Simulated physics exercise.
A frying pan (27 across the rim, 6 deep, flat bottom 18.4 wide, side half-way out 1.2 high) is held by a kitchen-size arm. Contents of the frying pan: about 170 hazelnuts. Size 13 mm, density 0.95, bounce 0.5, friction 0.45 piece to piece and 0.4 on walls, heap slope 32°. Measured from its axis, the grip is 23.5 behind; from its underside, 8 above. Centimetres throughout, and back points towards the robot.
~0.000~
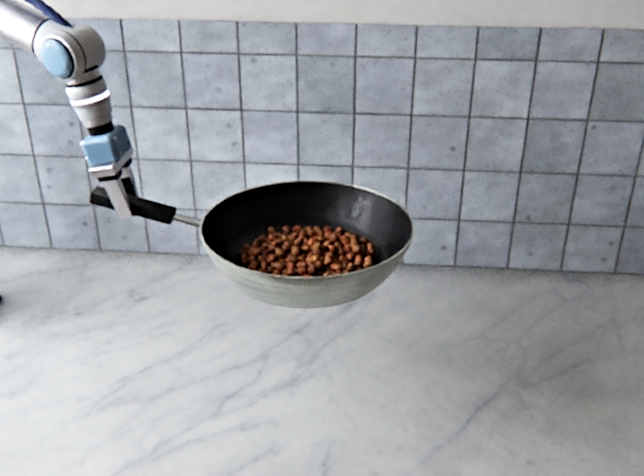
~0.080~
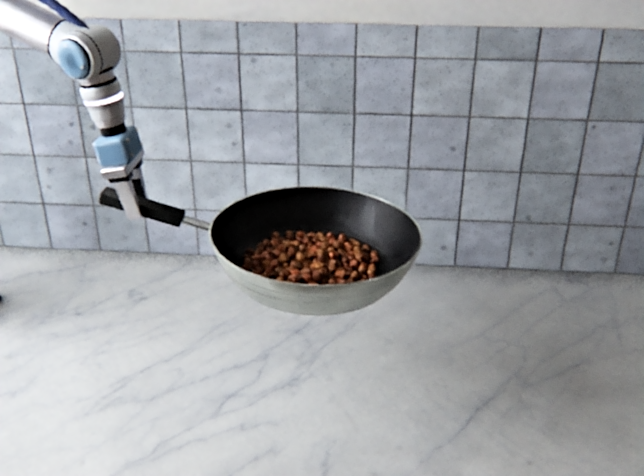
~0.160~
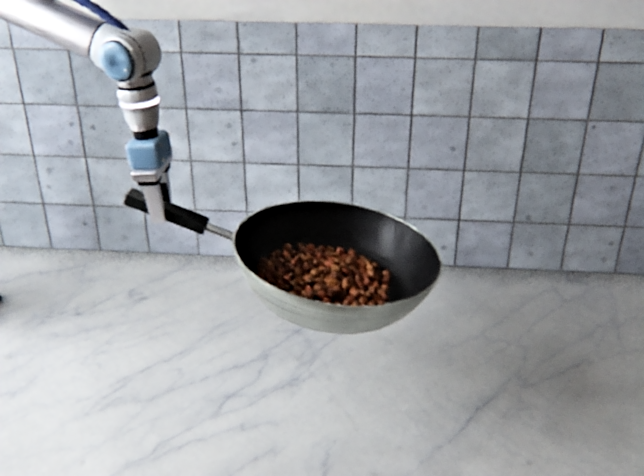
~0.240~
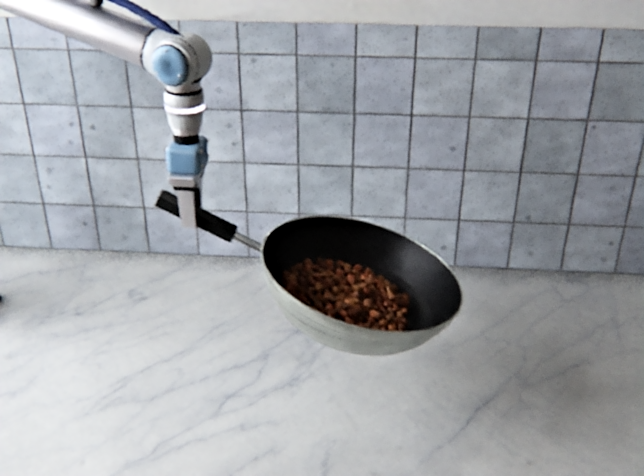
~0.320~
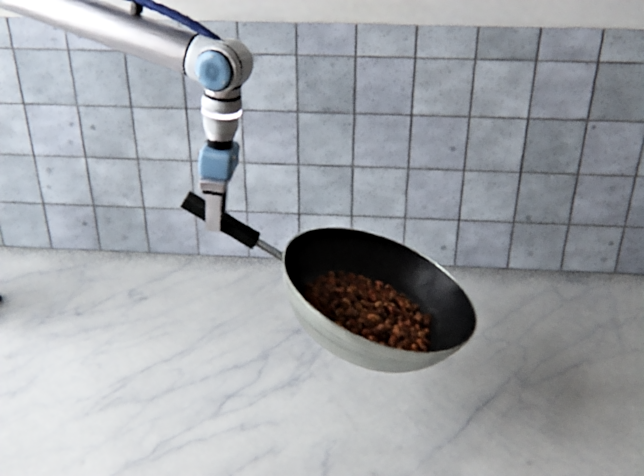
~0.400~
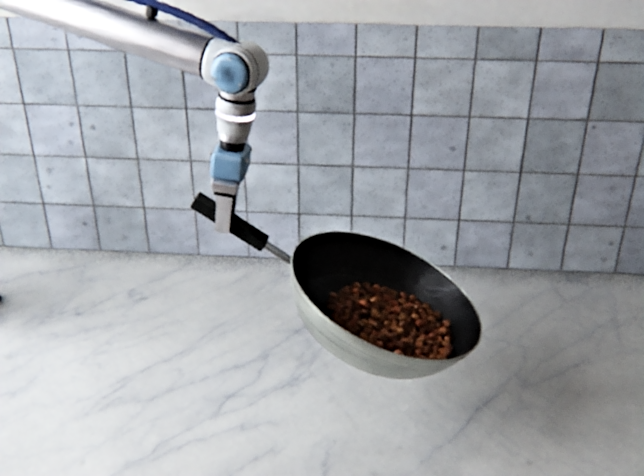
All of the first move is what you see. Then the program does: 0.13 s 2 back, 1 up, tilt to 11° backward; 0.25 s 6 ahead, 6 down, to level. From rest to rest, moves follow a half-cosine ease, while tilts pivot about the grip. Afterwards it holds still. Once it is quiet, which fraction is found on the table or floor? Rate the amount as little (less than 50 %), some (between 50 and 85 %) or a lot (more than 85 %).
Little - less than 50 %.
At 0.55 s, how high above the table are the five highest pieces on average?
Roughly 39 centimetres.
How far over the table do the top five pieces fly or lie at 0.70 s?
Roughly 52 cm.
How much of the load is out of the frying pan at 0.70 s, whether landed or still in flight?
Reading at that time: Approx. 90 %.
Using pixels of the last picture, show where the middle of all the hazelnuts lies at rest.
Roughly at pixel (476, 311).
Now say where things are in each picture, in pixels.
The first frame shows the frying pan middle at (307, 245), level; upper third of the load around (310, 255), from x 240 to 370, top at y 230; 172 in the frying pan.
The second frame shows the frying pan middle at (315, 252), tilted 2° forward; upper third of the load around (289, 259), from x 245 to 375, top at y 235.
The third frame shows the frying pan middle at (335, 268), tilted 7° forward; upper third of the load around (289, 272), from x 260 to 385, top at y 245.
The fourth frame shows the frying pan middle at (357, 288), tilted 13° forward; upper third of the load around (310, 288), from x 285 to 405, top at y 260.
The fifth frame shows the frying pan middle at (373, 303), tilted 18° forward; upper third of the load around (332, 303), from x 305 to 430, top at y 275.
The sixth frame shows the frying pan middle at (379, 308), tilted 20° forward; upper third of the load around (357, 313), from x 330 to 450, top at y 285; 172 in the frying pan.
After 0.55 s, tilted 11° backward, highest piece 39 above the table; 172 in the frying pan.
After 0.70 s, tilted 2° backward, highest piece 53 above the table; 14 in the frying pan, 158 in flight or on a rim.
After 0.98 s, level, highest piece 26 above the table; 114 in the frying pan, 18 on the table or floor, 40 in flight or on a rim.
After 2.03 s, level, highest piece 17 above the table; 114 in the frying pan, 58 on the table or floor.
In the end, 114 in the frying pan, 58 on the table or floor. That is 34 % on the table or floor.
